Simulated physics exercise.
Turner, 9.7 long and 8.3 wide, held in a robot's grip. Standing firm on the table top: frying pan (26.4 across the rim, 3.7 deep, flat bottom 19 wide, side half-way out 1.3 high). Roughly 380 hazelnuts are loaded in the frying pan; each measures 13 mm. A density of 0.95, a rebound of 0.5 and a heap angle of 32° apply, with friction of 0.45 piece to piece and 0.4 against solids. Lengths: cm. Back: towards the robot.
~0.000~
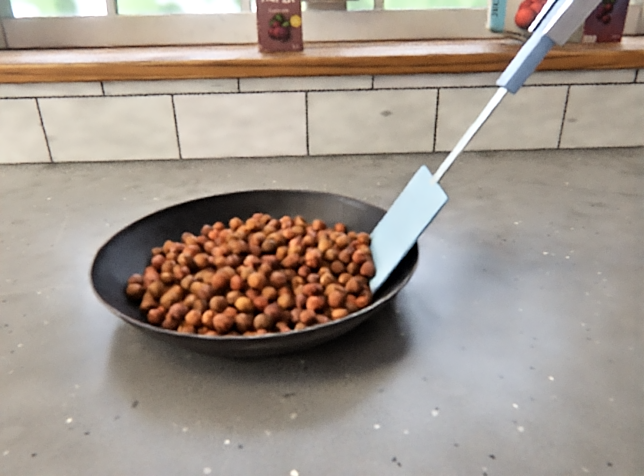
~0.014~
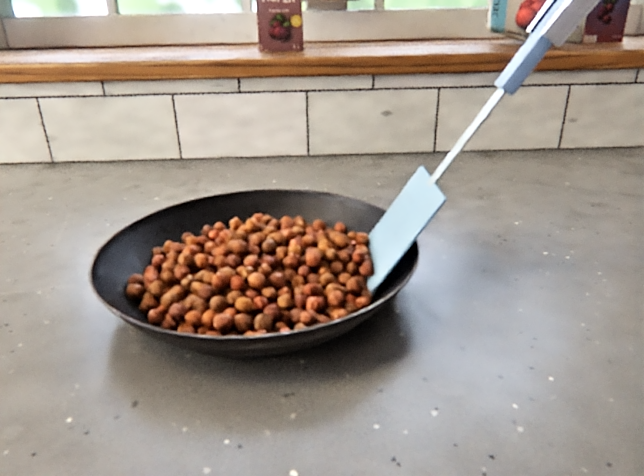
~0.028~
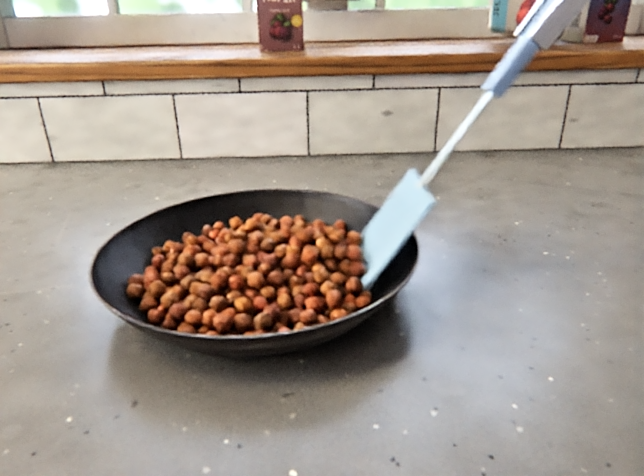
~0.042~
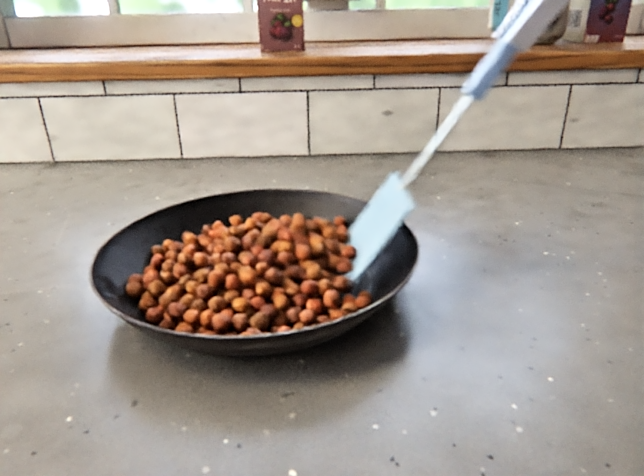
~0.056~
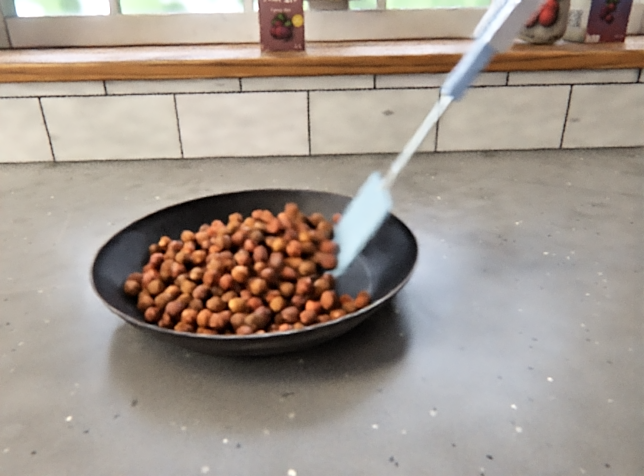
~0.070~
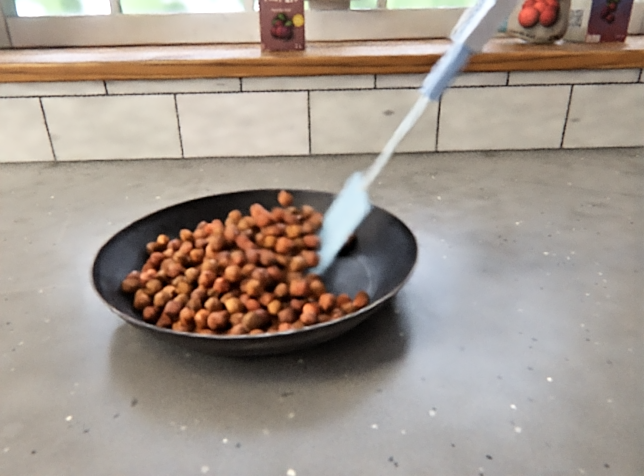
A gray speckled kitchen countertop is seen from slightly above, with white tiles, a wooden sill and a window behind. A black frying pan full of round reddish-brown nuts sits left of center, a light blue turner slanting into its right side. The turner, after barely moving, sweeps left through the pan, pushing the nuts into a higher heap and baring dark pan behind it, while the camera stays still.
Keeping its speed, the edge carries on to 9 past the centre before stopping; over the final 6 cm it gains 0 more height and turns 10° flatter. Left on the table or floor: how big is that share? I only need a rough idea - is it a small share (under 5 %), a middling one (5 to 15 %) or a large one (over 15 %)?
A large one, over 15 %.
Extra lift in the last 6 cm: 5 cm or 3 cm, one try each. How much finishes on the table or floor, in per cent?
You'd get some 35 per cent with the first setting and some 35 per cent with the second.
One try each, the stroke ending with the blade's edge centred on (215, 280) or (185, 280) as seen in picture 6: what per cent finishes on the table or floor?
Respectively about 5 and 10 percent end on the table or floor.
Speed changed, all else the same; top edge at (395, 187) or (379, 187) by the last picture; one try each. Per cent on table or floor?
That comes to some 10 and some 20 percent, in that order.
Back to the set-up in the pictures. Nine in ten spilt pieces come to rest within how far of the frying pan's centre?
45 cm.
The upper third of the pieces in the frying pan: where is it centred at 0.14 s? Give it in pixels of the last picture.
It is centred close to (206, 240).
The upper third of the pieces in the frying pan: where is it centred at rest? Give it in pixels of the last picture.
It is centred near (157, 253) in the last view.
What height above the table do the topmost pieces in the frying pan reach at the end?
Roughly 5.0 centimetres.
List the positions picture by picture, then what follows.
Turner top edge at (435, 180), sloping 56°; upper third of the load around (264, 259), from x 135 to 370, top at y 220; 384 in the frying pan, in the first frame.
Turner top edge at (433, 181), sloping 56°; upper third of the load around (265, 259), from x 135 to 365, top at y 220, in the second frame.
Turner top edge at (422, 184), sloping 56°; upper third of the load around (268, 259), from x 135 to 365, top at y 220, in the third frame.
Turner top edge at (404, 186), sloping 56°; upper third of the load around (268, 256), from x 135 to 365, top at y 220, in the fourth frame.
Turner top edge at (384, 187), sloping 56°; upper third of the load around (268, 251), from x 135 to 365, top at y 210, in the fifth frame.
Turner top edge at (363, 187), sloping 56°; upper third of the load around (264, 248), from x 130 to 360, top at y 200; 384 in the frying pan, in the sixth frame.
By 0.10 s, sloping 56°, highest piece 8 above the table; 384 in the frying pan.
By 0.14 s, sloping 53°, highest piece 8 above the table; 384 in the frying pan.
By 0.36 s, sloping 46°, highest piece 14 above the table; 291 in the frying pan, 78 on the table or floor, 15 on the blade or in flight.
By 1.41 s, sloping 46°, highest piece 4 above the table; 290 in the frying pan, 94 on the table or floor.
Final count, 290 in the frying pan, 94 on the table or floor. That is 24 % on the table or floor.
